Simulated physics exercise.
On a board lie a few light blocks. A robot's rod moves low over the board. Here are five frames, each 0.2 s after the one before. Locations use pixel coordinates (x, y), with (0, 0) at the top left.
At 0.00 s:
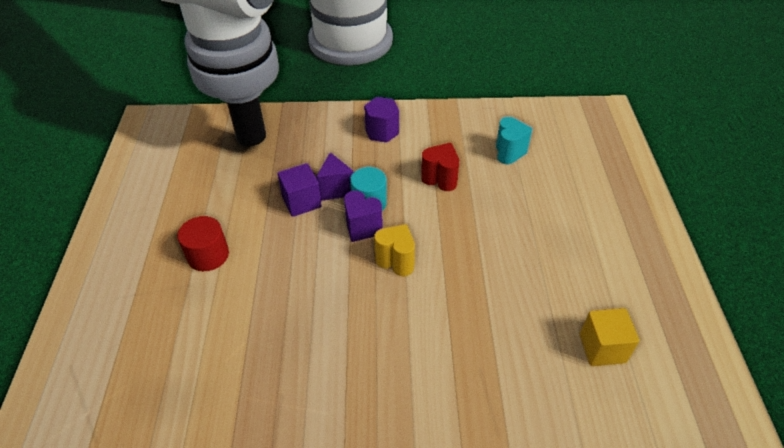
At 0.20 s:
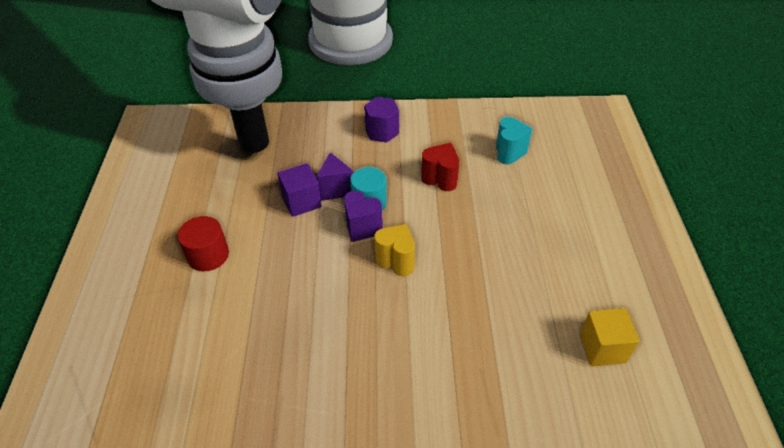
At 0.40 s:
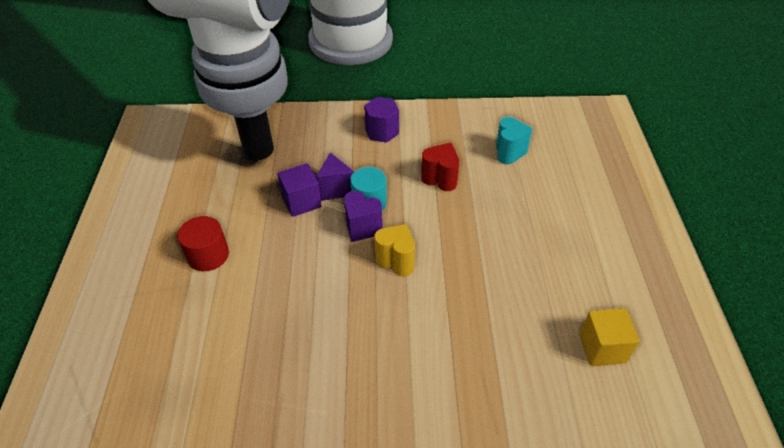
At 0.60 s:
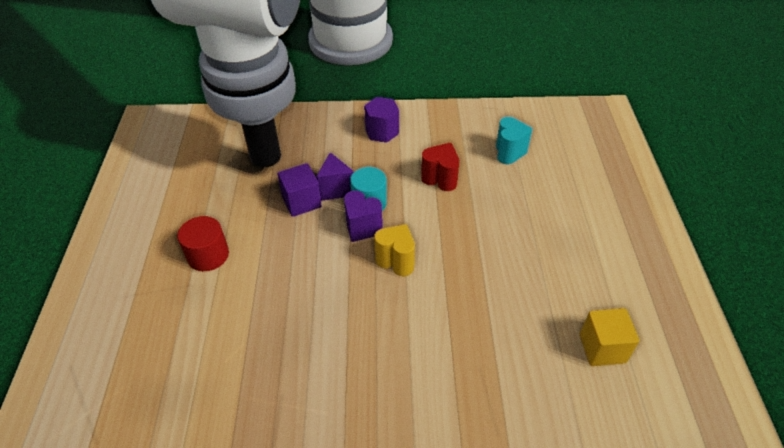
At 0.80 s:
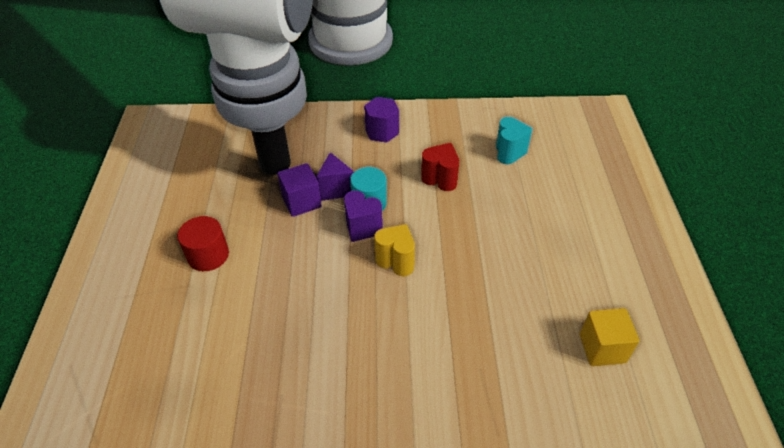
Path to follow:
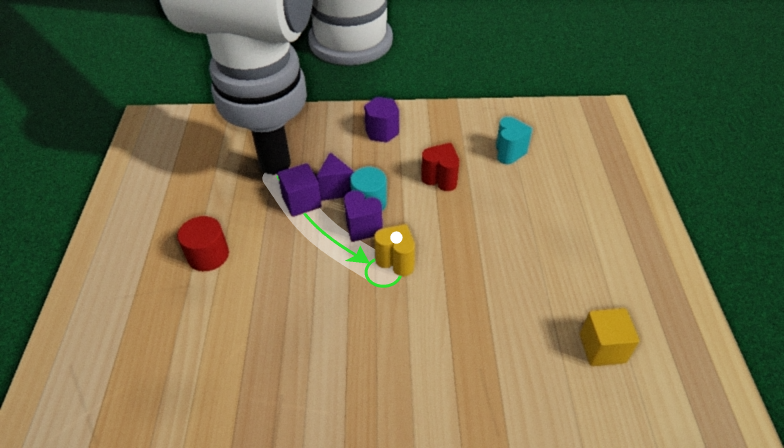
A pale striped wooden board on a green surface is seen from above at an angle, with a robot arm at the upper left. A purple cube, triangle and heart block cluster around a turquoise piece near a yellow heart, with red, purple, turquoise and yellow blocks scattered around. The arm's black rod glides slightly right and toward the viewer, nearing the purple cube, while the blocks and camera stay still.
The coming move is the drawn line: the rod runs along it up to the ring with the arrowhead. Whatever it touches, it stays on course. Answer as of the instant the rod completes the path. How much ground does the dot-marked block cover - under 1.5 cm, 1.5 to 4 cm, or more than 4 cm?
Middling, 1.5 to 4 cm.
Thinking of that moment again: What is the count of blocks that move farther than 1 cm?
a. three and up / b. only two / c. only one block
The answer is a.
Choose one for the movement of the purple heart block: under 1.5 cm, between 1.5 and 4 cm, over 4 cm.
Verdict: More than 4 cm.
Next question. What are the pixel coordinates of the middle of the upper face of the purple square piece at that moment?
Top centre: (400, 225).
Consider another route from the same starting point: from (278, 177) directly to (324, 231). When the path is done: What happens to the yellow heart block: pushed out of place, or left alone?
Stays where it is.
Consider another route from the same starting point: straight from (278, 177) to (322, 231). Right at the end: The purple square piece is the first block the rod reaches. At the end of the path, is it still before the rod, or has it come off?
I think it holds its spot in front.
The drawn path runs from (278, 177) by way of (317, 227) to (384, 272); the dot is on the yellow heart block.
On the path given first. One third of the way, rod at (301, 199); purple square piece at (327, 200), turned 40° anticlockwise.
Two thirds of the way, rod at (336, 231); purple square piece at (371, 219), turned 85° anticlockwise; purple heart block at (403, 212); yellow heart block at (399, 240).
At the end, rod at (383, 260); purple square piece at (401, 223), turned 105° anticlockwise; purple triangle not moved; purple heart block at (427, 207), turned 30° anticlockwise; yellow heart block at (422, 250), turned 25° clockwise.
